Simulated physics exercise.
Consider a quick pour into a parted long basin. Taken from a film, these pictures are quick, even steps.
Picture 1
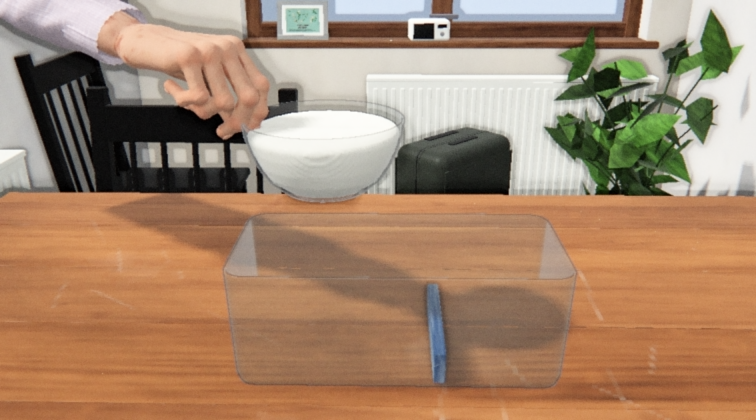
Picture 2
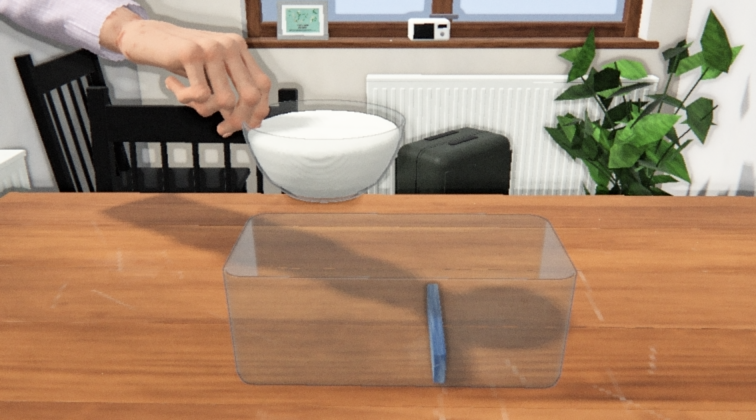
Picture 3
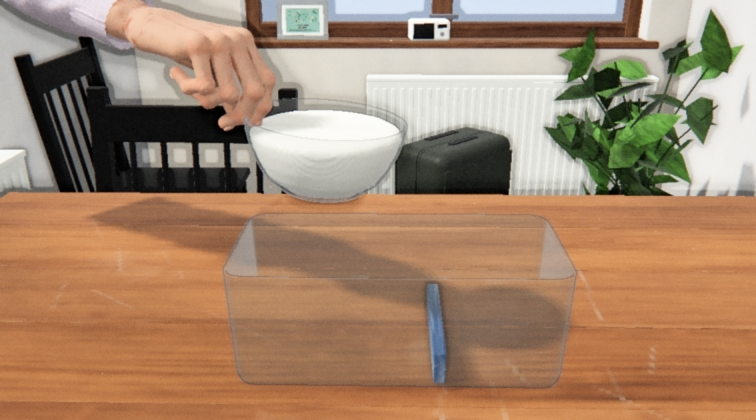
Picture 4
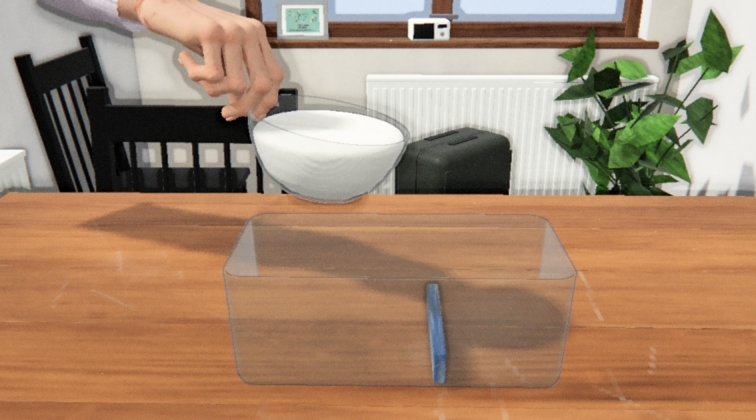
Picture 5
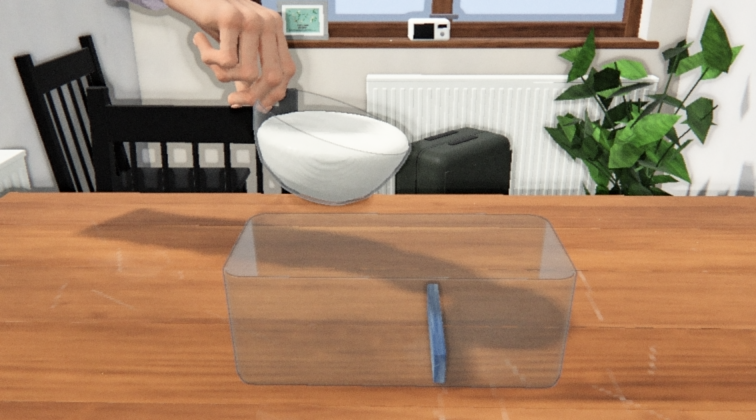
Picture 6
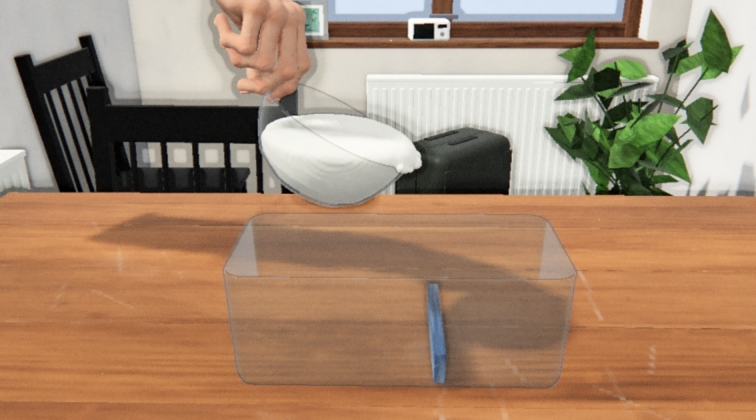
At first, a hand holds a clear bowl of white contents almost level above a wooden table, behind a long transparent basin with a blue divider. The hand then gradually tilts the bowl to the right, and the white contents shift until a little bulges over the lowered right edge.
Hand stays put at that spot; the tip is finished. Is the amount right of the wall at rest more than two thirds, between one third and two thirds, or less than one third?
Midrange share.
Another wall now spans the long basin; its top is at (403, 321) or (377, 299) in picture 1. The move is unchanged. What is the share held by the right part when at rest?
Record: Case 1 near 75 %, case 2 near 95 %.
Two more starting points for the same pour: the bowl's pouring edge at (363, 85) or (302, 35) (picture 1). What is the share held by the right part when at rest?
30 % and 15 %.
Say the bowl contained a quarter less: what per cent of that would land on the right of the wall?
It should come out close to 50 per cent.
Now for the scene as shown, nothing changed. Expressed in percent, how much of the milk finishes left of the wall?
Roughly 40 %.
A moment on, the bowl is tipped on its side and 20 per cent is still to pour, 11 is left of the wall and 43 right of it.
Next, the bowl is tipped on its side and 2 per cent is still to pour, 31 is left of the wall and 64 right of it.
Then the bowl is tipped on its side and 0 per cent is still to pour, 39 is left of the wall and 61 right of it.
Later the bowl is tipped on its side and 0 per cent is still to pour, 41 is left of the wall and 58 right of it.
At rest 42 per cent lies left of the wall, 58 right of it and 1 outside.
